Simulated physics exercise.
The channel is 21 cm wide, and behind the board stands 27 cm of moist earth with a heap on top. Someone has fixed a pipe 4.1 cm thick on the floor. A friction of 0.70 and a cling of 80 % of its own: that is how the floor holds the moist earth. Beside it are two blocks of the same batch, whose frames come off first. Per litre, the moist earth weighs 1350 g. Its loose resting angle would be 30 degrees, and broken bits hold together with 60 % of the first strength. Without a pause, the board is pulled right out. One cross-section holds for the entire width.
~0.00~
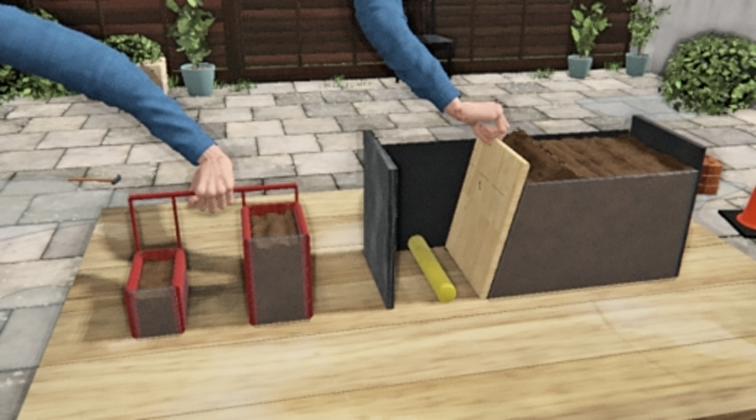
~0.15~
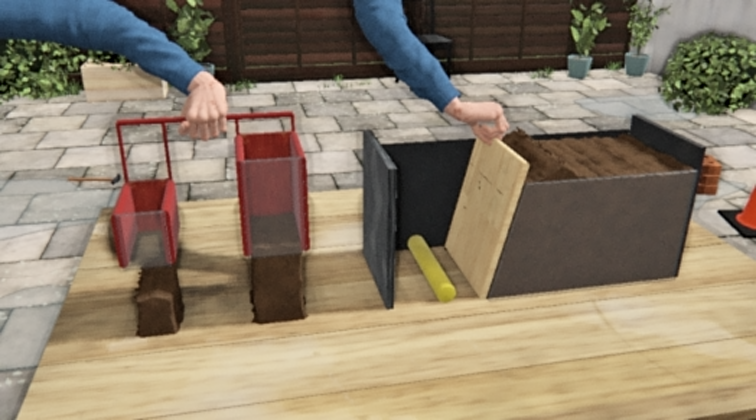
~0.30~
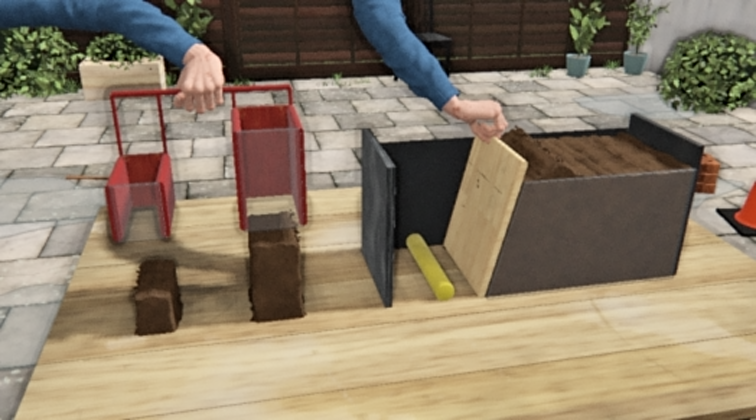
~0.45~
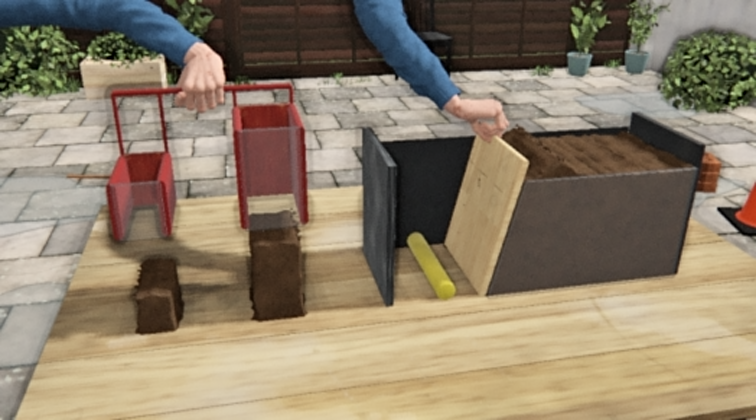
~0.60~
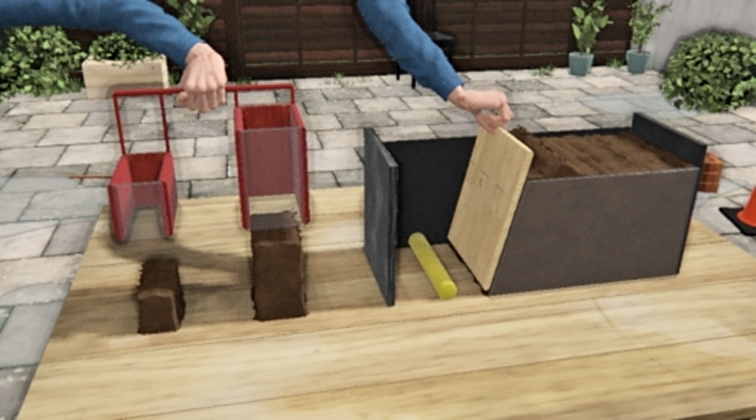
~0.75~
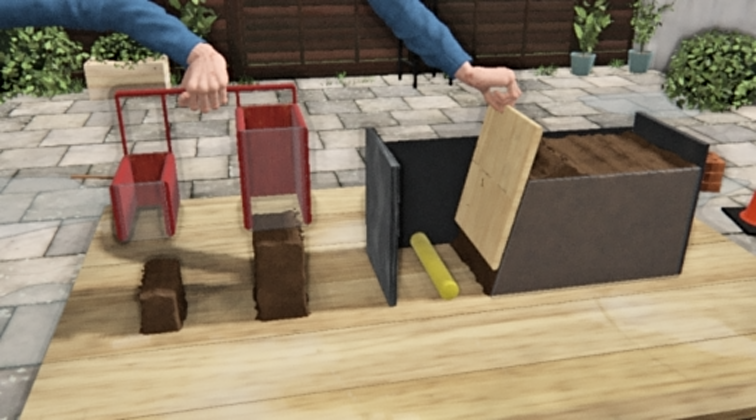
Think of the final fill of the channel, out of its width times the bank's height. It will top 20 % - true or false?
False.
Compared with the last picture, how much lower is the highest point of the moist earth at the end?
0.0 cm.
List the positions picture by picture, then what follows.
The first frame shows top of the board at (525, 183), not yet moved; top of the moist earth at (568, 168); blocks stand 8.8 cm, 18 cm (left to right).
The second frame shows top of the board at (525, 183), not yet moved; top of the moist earth at (568, 168); blocks stand 8.8 cm, 18 cm (left to right).
The third frame shows top of the board at (523, 181), not yet moved; top of the moist earth at (567, 166); blocks stand 8.8 cm, 18 cm (left to right).
The fourth frame shows top of the board at (524, 180), not yet moved; top of the moist earth at (568, 165); blocks stand 8.8 cm, 18 cm (left to right).
The fifth frame shows top of the board at (529, 171), moved 2.0 cm; top of the moist earth at (569, 165); blocks stand 8.8 cm, 18 cm (left to right).
The sixth frame shows top of the board at (538, 148), moved 7.0 cm; top of the moist earth at (571, 165); blocks stand 8.8 cm, 18 cm (left to right).
After 1.00 s, the face still stands, with nothing on top of the pipe; the channel is 0 % full.
After 1.30 s, the face still stands, with nothing on top of the pipe; the channel is 0 % full.
After 1.59 s, the face still stands, with nothing on top of the pipe; the channel is 0 % full.
After 1.88 s, the face still stands, with nothing on top of the pipe; the channel is 0 % full.
After 1.92 s, at the end, the face still stands, with nothing on top of the pipe; the channel is 0 % full.
